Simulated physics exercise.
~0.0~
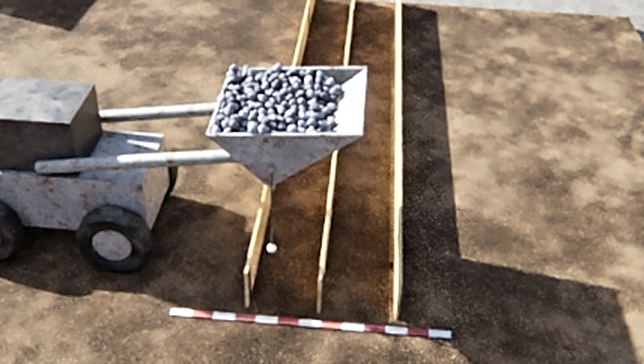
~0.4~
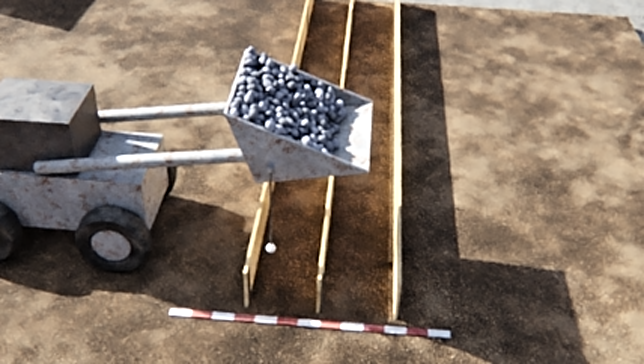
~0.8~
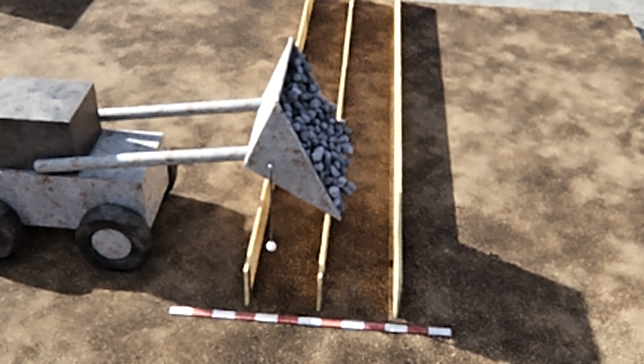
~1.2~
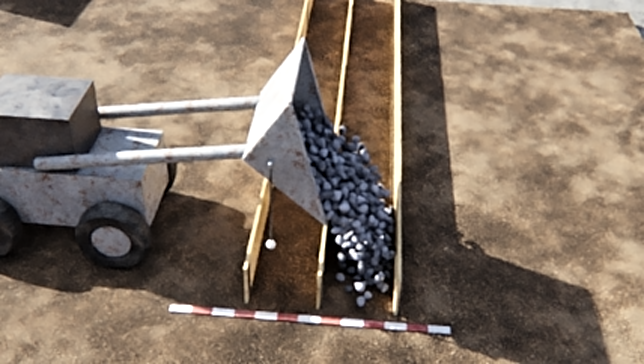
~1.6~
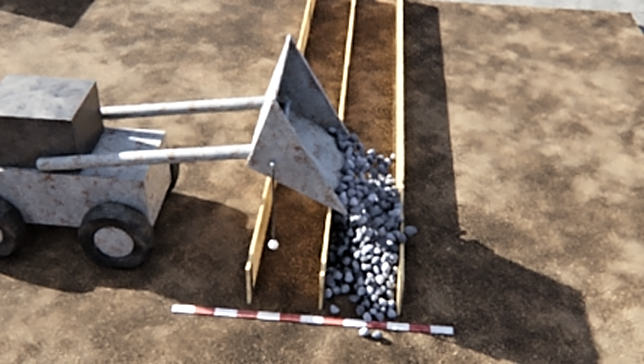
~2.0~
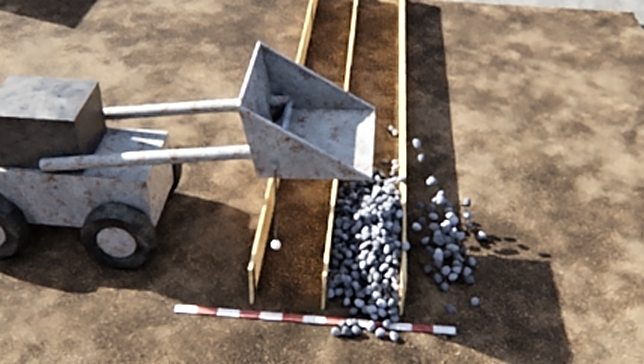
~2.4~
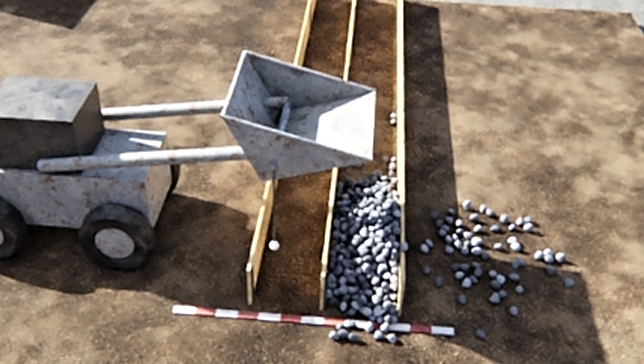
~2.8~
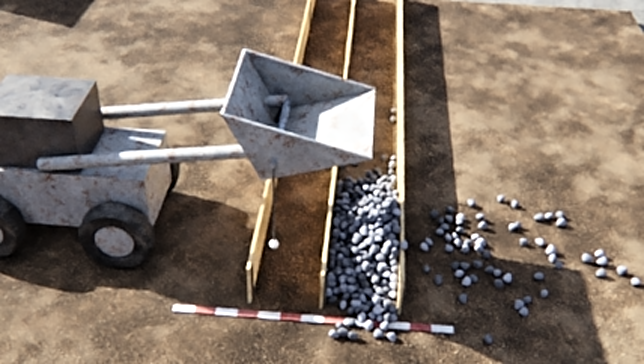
Compact loader tipping a bucket of round grey stones into the far plank bay, some rolling past the last board as it levels.
